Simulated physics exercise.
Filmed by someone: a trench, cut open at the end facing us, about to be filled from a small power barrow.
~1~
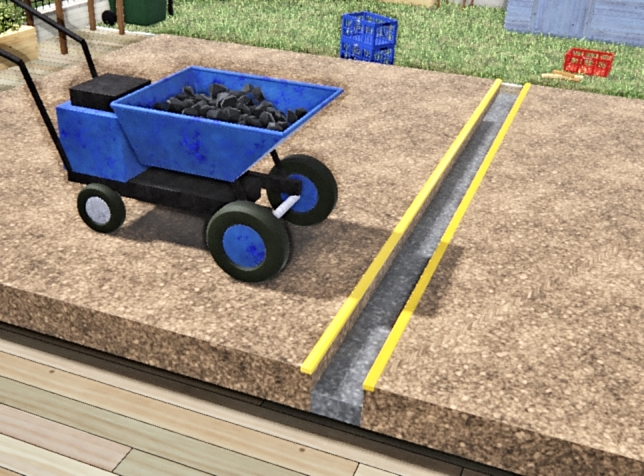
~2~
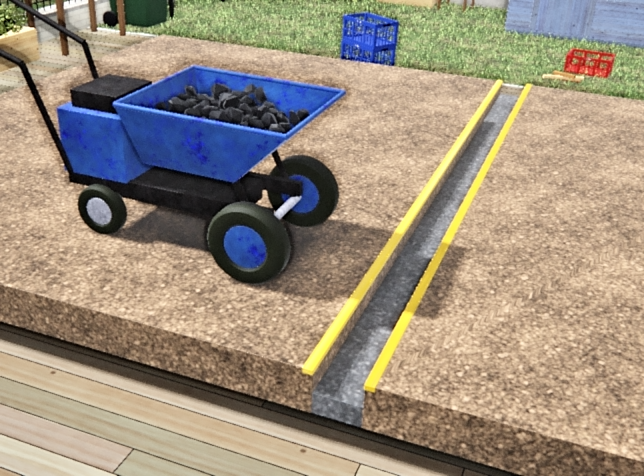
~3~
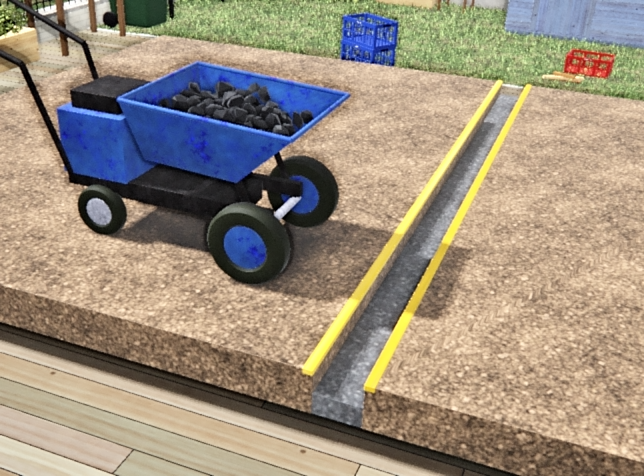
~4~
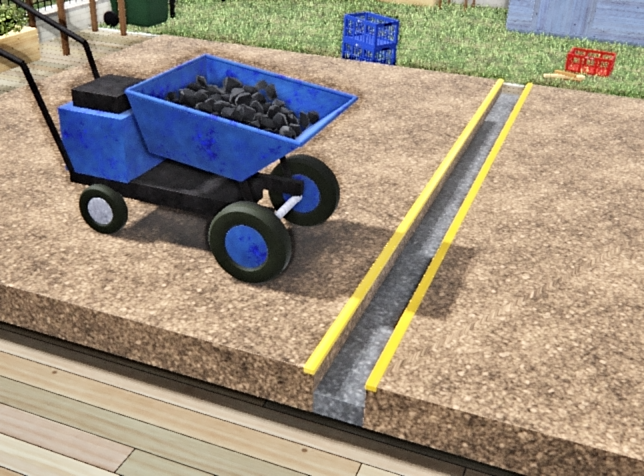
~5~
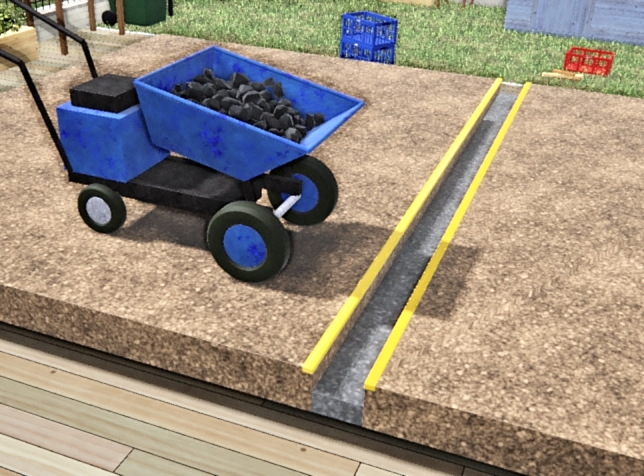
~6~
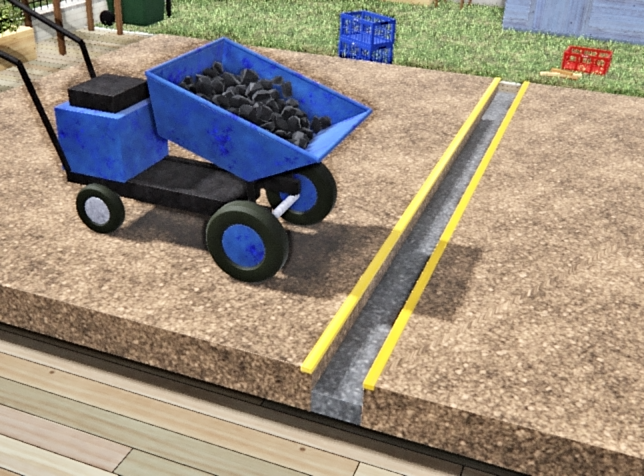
Blue skip of a small power barrow, loaded with dark lumps, tilting gradually forward to the right beside a narrow yellow-edged trench.
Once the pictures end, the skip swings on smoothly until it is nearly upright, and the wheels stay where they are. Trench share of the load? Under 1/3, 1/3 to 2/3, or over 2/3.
1/3 to 2/3.
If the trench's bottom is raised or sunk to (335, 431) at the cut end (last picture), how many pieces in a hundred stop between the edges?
Around 50 per cent.
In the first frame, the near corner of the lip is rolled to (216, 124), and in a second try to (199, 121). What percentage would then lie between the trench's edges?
Roughly 50 per cent at the first spot and 40 per cent at the second.
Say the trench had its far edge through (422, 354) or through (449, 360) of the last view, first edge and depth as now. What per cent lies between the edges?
You'd get 80 in a hundred the first time and 100 in a hundred the second.
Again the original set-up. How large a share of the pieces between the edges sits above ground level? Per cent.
I'd say around 25 percent.
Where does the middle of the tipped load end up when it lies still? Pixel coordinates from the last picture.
Once it all stops, the middle lies near (423, 278).
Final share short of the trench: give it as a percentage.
Roughly 0 in a hundred.
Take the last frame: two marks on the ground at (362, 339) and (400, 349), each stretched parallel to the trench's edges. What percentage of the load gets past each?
Estimate, first then second: 80 %, 50 %.
Just after the last frame, skip tipped steeply; every one in the skip.
A moment on, skip tipped right over; the larger part in the skip; about a tenth in or heaped over the trench; about a tenth beyond it; just a few falling.
Further on, skip tipped right over; just a few in the skip; roughly half in or heaped over the trench; roughly half beyond it.
When it is over, skip tipped right over; roughly half in or heaped over the trench; roughly half beyond it.
